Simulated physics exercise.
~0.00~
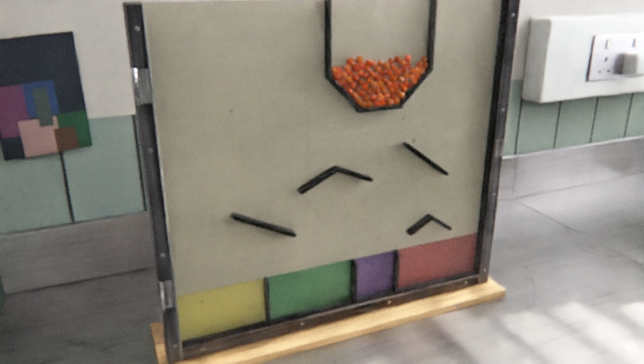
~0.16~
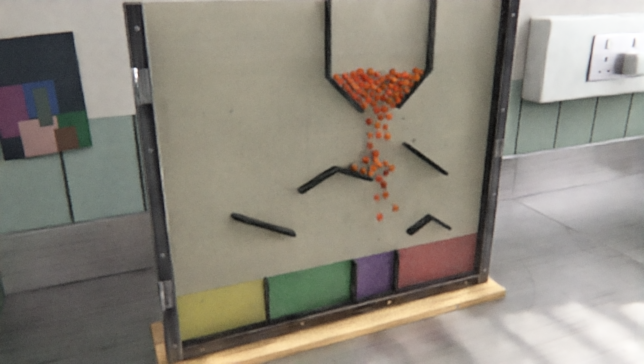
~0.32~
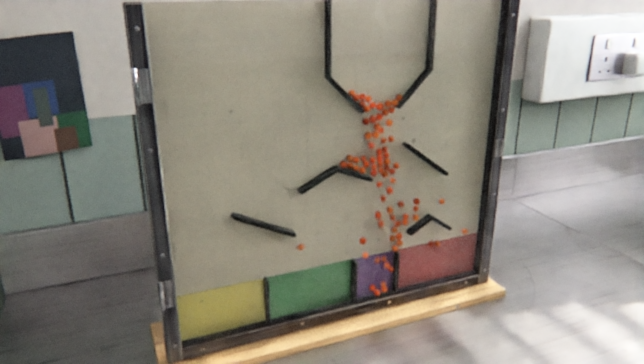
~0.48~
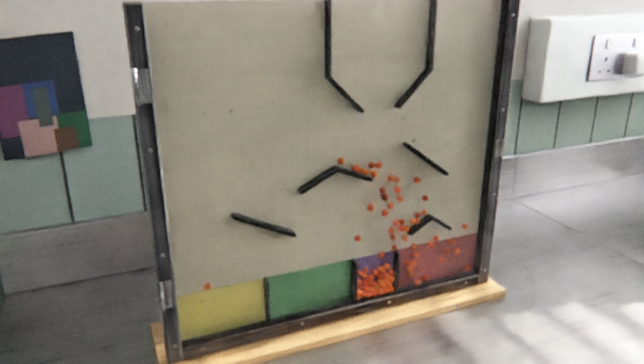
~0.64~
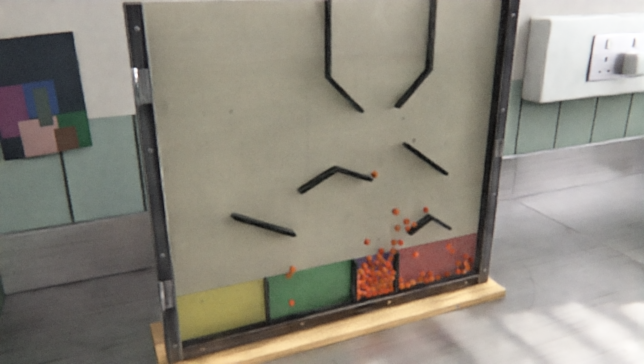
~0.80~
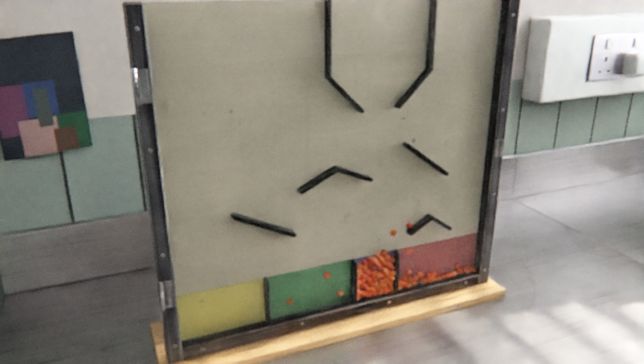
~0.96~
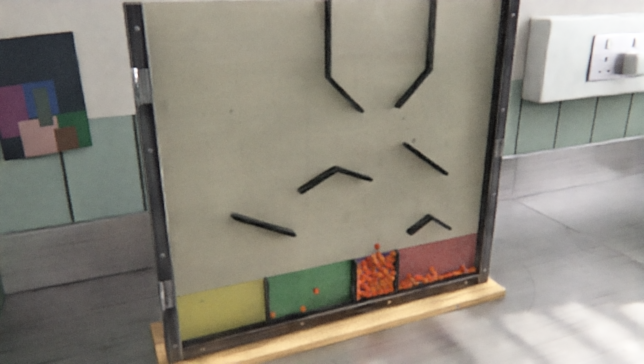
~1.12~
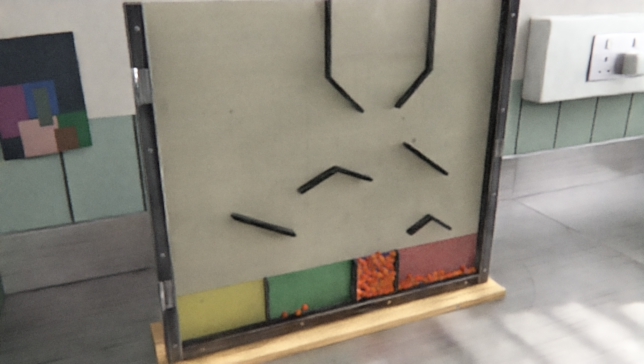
On a kitchen counter, orange beads poured from a hopper in an upright case, bounced off the slanted ledges and dropped into the coloured bins, filling the purple one, with a smaller layer in red, a few in green and none in yellow.
